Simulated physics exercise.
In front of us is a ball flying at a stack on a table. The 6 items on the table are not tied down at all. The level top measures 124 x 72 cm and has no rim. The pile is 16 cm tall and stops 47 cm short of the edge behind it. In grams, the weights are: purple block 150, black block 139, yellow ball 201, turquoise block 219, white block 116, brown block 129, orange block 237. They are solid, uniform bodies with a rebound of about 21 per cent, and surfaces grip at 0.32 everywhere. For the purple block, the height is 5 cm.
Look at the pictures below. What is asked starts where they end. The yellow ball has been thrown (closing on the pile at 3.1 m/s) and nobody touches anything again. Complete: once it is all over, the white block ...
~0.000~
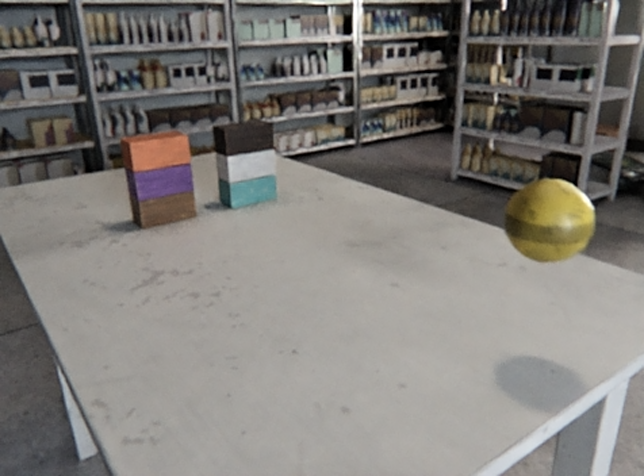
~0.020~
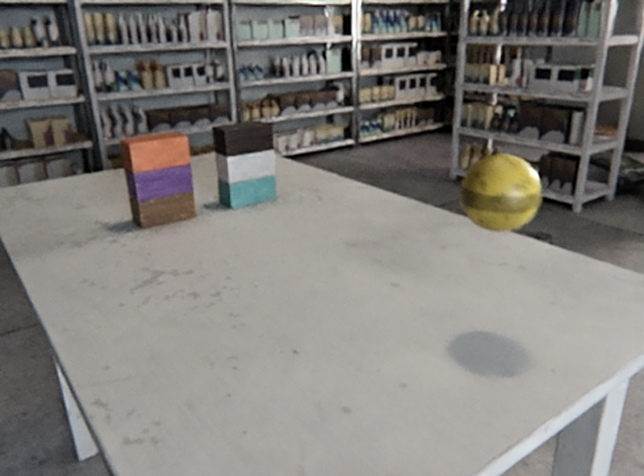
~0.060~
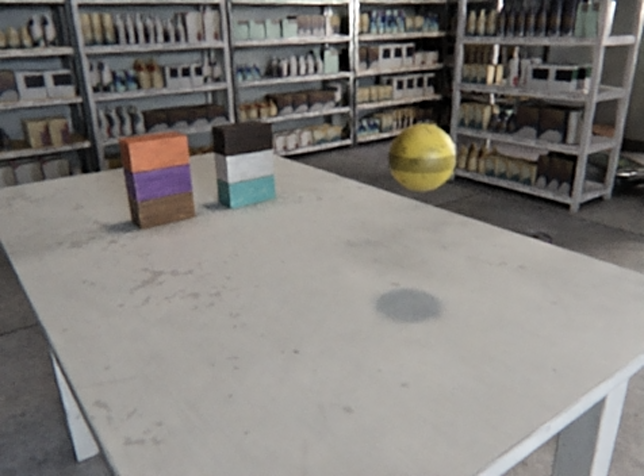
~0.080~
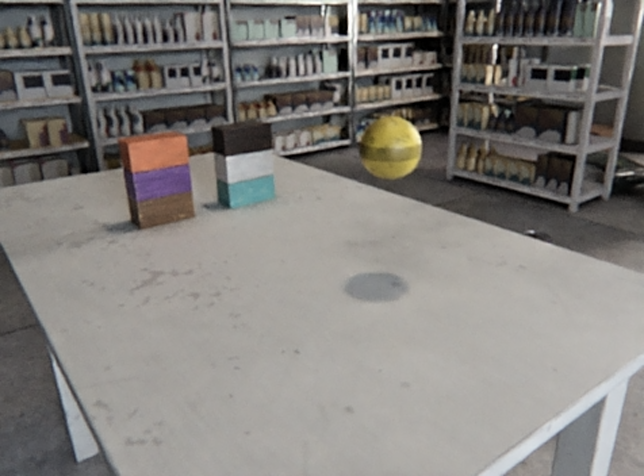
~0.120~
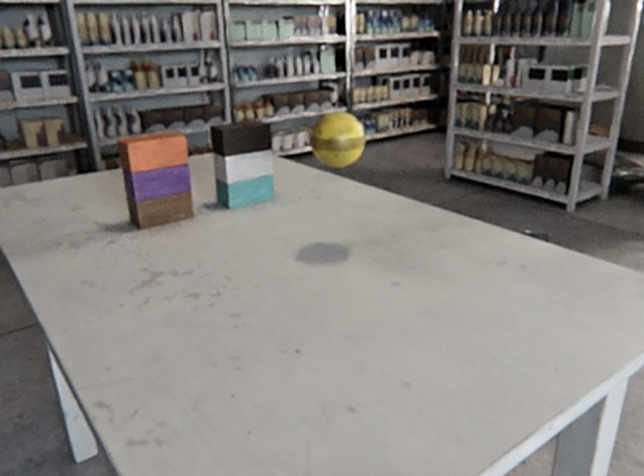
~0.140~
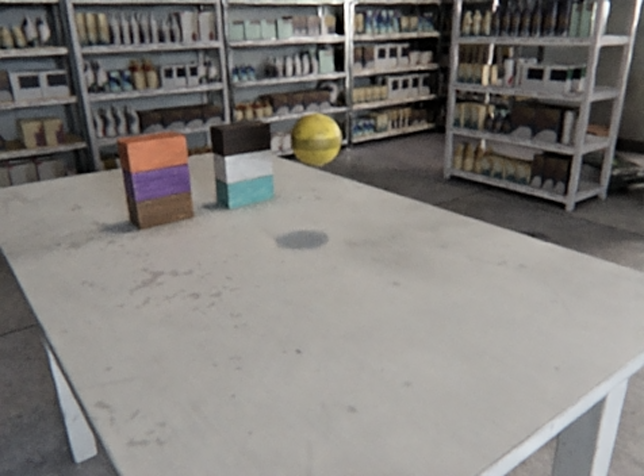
... has toppled.
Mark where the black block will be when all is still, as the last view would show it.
Around (197, 153).
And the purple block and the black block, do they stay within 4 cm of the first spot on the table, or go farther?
Purple block: Remains in place. Black block: Is displaced.
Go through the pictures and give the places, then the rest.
In the first frame, 63 cm short of the pile; yellow ball (548, 221); white block (246, 163).
In the second frame, 57 cm short of the pile; yellow ball (500, 194); turquoise block (248, 189).
In the third frame, 44 cm short of the pile; yellow ball (422, 158); orange block (155, 152).
In the fourth frame, 38 cm short of the pile; yellow ball (390, 148); black block (242, 138).
In the fifth frame, 25 cm short of the pile; yellow ball (337, 140); brown block (161, 207).
In the sixth frame, 19 cm short of the pile; yellow ball (316, 140); white block (243, 164).
After 0.34 s, yellow ball near (258, 152); white block leaning 14° near (195, 164); black block leaning 69°; turquoise block slid 2 cm.
After 0.54 s, yellow ball near (257, 150); white block slid 43 cm near (156, 156); black block leaning 13°; turquoise block slid 2 cm.
After 1.04 s, yellow ball near (261, 149); white block now off the table; black block slid 40 cm; turquoise block slid 2 cm.
By the end (1.2 s), off the table and tipped over, white block; not toppled but over 4 cm from the start, black block; the other 4 in place, give or take 4 cm.
